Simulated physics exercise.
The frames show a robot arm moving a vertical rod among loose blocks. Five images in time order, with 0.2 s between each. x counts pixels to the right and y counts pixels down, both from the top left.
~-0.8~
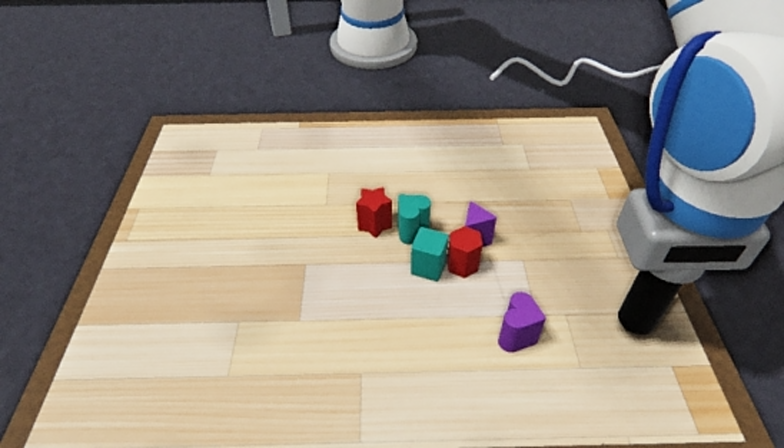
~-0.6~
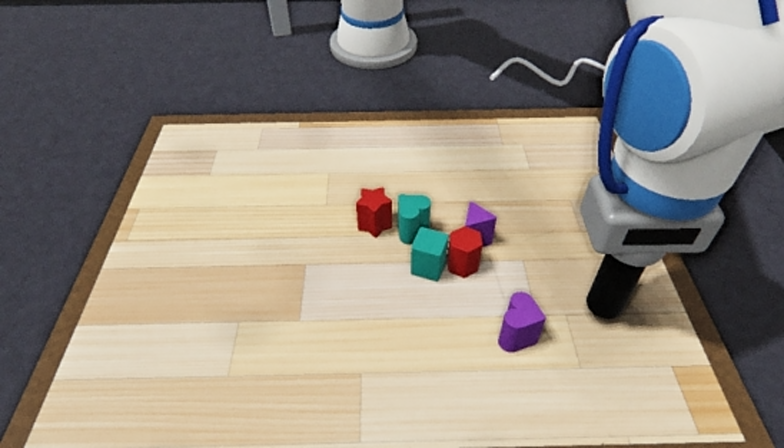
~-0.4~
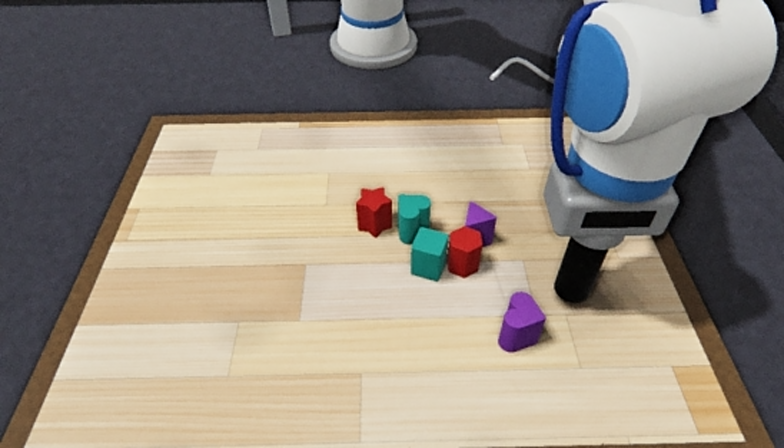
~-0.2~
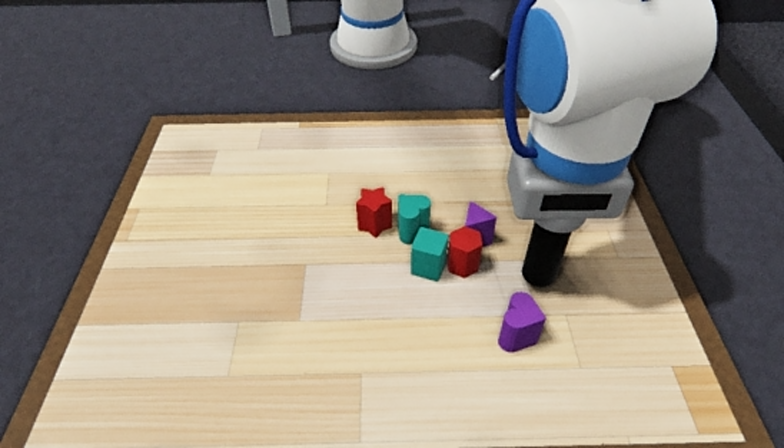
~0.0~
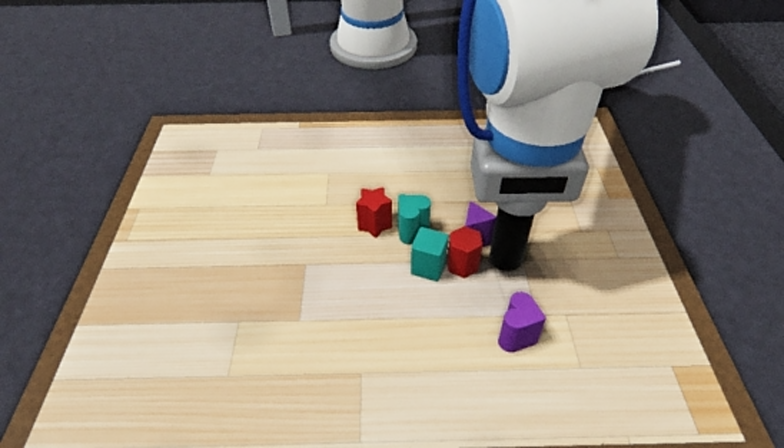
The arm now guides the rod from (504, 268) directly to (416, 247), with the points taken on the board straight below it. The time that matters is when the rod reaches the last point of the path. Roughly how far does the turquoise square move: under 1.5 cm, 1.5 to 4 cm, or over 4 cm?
Beyond 4 cm.
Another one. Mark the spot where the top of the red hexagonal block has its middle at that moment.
It ends at (385, 223).
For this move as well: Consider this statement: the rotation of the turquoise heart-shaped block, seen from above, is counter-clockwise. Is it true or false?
False - the claim does not hold.
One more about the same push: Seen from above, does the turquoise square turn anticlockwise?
Yes, I think so.
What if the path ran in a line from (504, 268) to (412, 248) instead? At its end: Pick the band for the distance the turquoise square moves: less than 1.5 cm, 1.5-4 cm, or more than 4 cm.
My prediction: Over 4 cm.
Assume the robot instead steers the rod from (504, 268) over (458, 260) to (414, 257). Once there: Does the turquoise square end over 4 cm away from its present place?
Yes, that is what happens.
On the path given first. Halfway along, rod (459, 249); turquoise square (400, 241), turned 45° anticlockwise; red hexagonal block (429, 230); purple triangular block (472, 212), turned 30° clockwise.
At the end, rod (416, 238); turquoise heart-shaped block (406, 200), turned 30° clockwise; turquoise square (376, 245), turned 90° anticlockwise; red hexagonal block (385, 223); purple triangular block (472, 212), turned 35° clockwise.
